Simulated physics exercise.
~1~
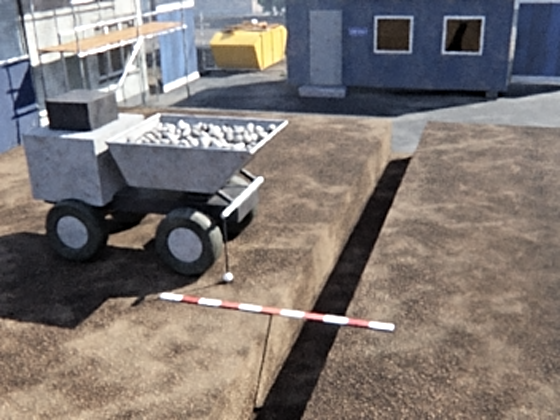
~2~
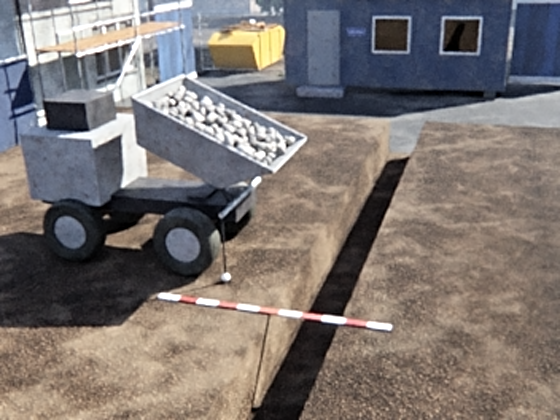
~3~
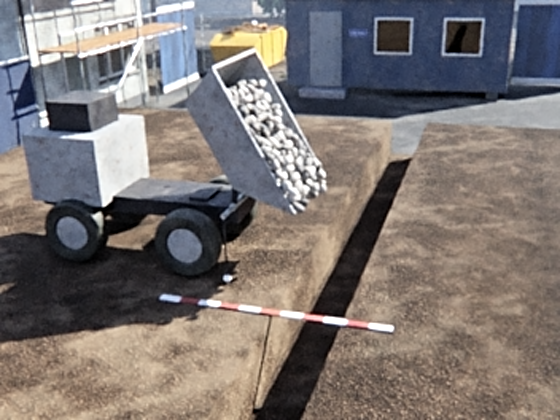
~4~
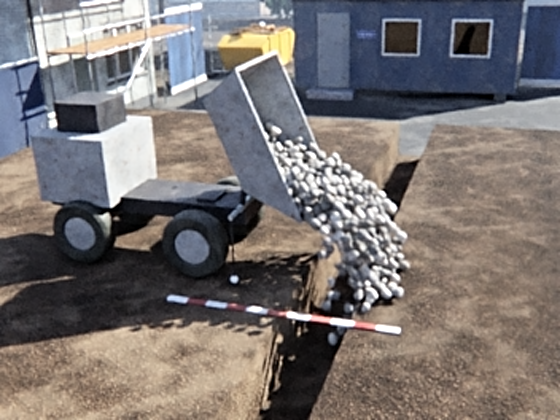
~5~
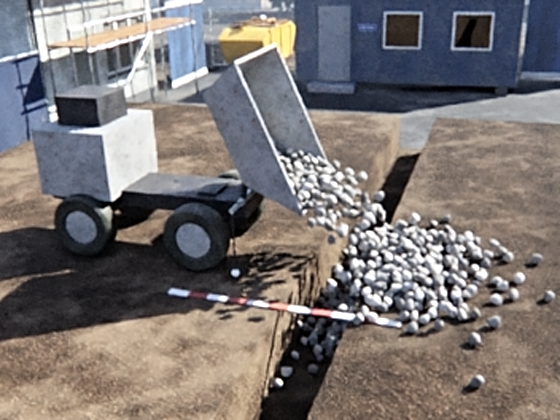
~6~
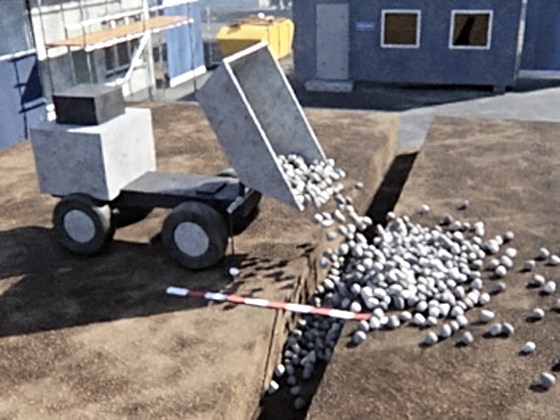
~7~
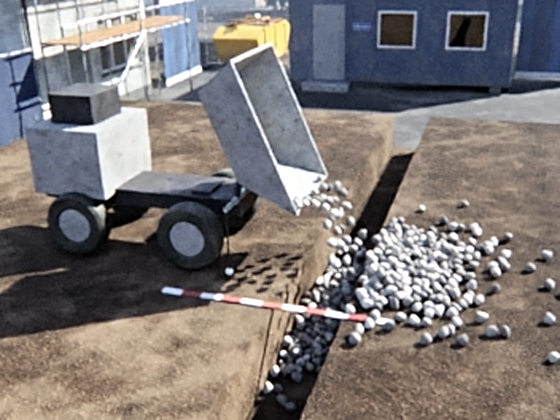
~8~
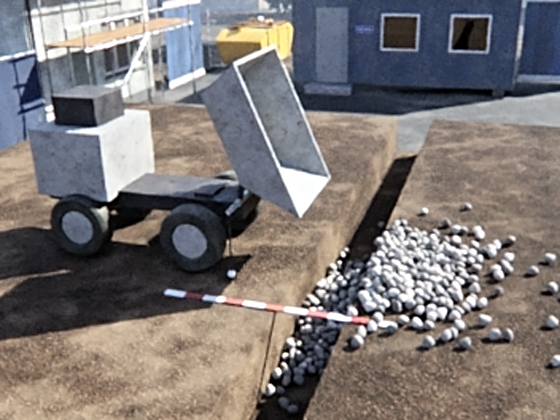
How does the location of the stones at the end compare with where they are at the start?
At the start the stones are piled in the dumper's body, and at the end they lie lower and farther right, in the trench and on the ground beyond it.
